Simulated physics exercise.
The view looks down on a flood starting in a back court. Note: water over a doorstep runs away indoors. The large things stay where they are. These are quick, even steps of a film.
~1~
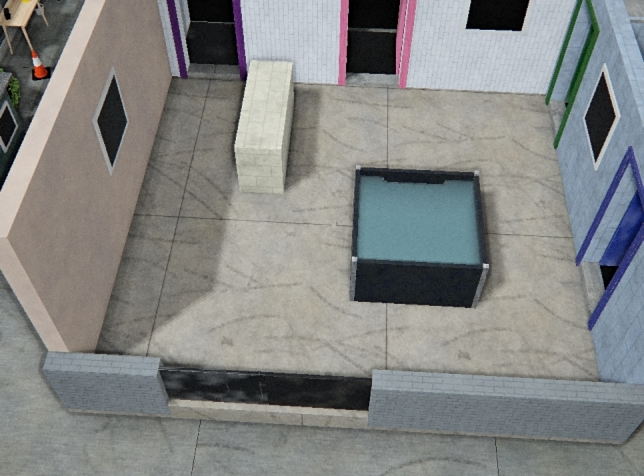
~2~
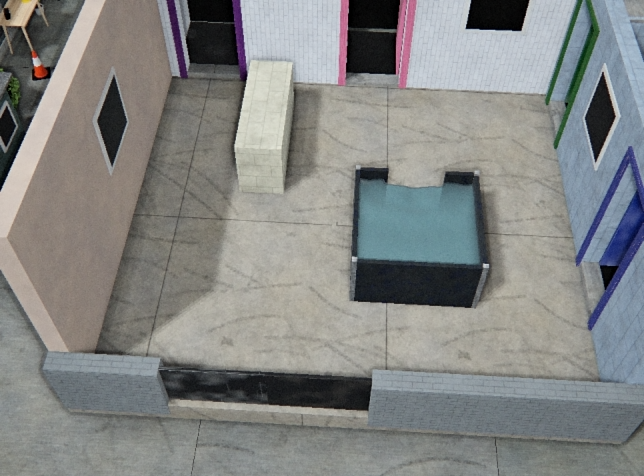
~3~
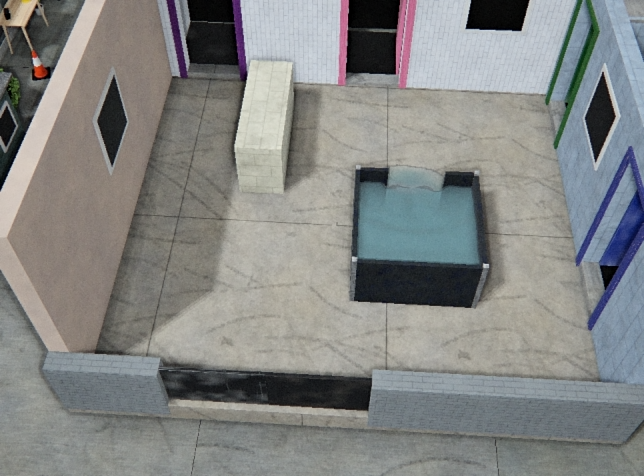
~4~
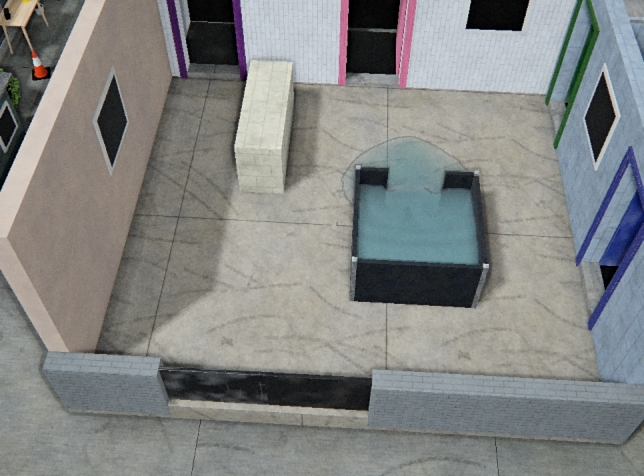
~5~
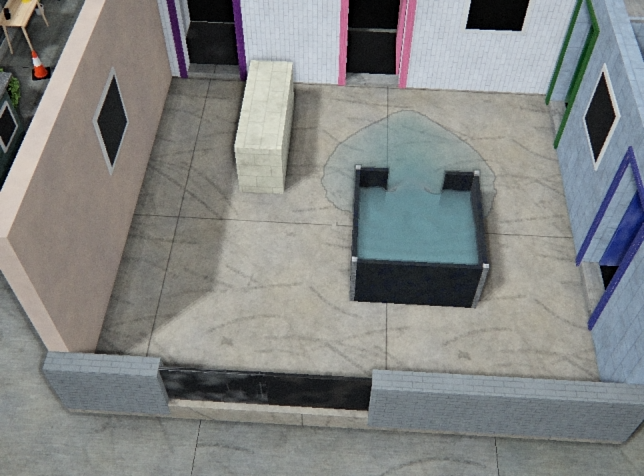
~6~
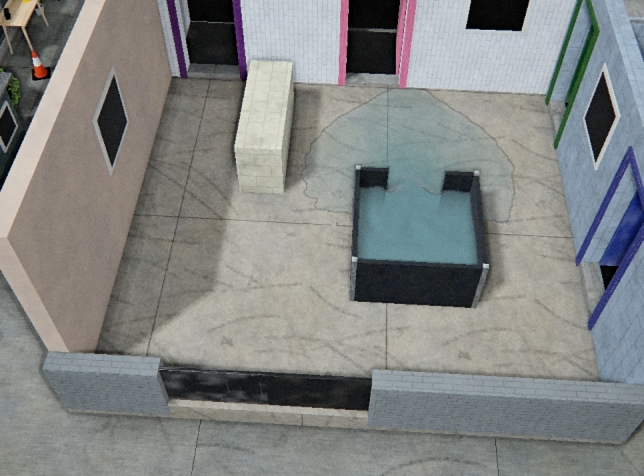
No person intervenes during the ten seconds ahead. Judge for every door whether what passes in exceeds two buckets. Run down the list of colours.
The green door ends up over two buckets; the purple door ends up within two buckets; the pink door ends up over two buckets; the blue door ends up within two buckets.
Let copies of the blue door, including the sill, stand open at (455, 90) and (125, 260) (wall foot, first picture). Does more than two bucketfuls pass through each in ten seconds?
Taking them in order: The first door exceeds it, the second door stays short.
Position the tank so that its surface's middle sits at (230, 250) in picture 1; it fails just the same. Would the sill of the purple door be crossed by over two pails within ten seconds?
Purple exceeds the threshold.
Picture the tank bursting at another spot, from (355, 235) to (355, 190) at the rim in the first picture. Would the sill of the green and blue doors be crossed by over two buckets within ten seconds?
Result - green: Within bounds; blue: Within bounds.
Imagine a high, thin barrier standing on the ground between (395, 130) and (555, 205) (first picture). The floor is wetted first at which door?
My answer is the one in pink.
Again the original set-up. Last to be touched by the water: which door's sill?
Last comes the blue door.
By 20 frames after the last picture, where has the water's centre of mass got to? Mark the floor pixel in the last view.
Somewhere near (404, 178).
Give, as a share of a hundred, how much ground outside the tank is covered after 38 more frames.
Around 70 percent of it.
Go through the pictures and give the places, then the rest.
Still water in the open tank at (418, 219), in the first frame.
The front is at a hidden place, out from the gap on the open tank's far side, in the second frame.
Water pours out on the open tank's far side and has run to a hidden place, in the third frame.
Water pours out on the open tank's far side and has run to (412, 140), in the fourth frame.
The front is at (407, 114), out from the gap on the open tank's far side, in the fifth frame.
Water pours out on the open tank's far side and has run to (418, 90), in the sixth frame.
A moment on, water covers 30 % of the floor; the green door wet at the sill, nothing in, the purple door not reached, the pink door over two buckets in, the blue door not reached.
Next, water covers 35 % of the floor; the green door under two buckets in, the purple door wet at the sill, nothing in, the pink door far over two buckets in, the blue door not reached.
Then, water covers 40 % of the floor; the green door over two buckets in, the purple door wet at the sill, nothing in, the pink door far over two buckets in, the blue door not reached.
Later, water covers 70 % of the floor; the green door over two buckets in, the purple door wet at the sill, nothing in, the pink door far over two buckets in, the blue door wet at the sill, nothing in.
In the end, water covers 95 % of the floor; the green door over two buckets in, the purple door wet at the sill, nothing in, the pink door far over two buckets in, the blue door wet at the sill, nothing in.
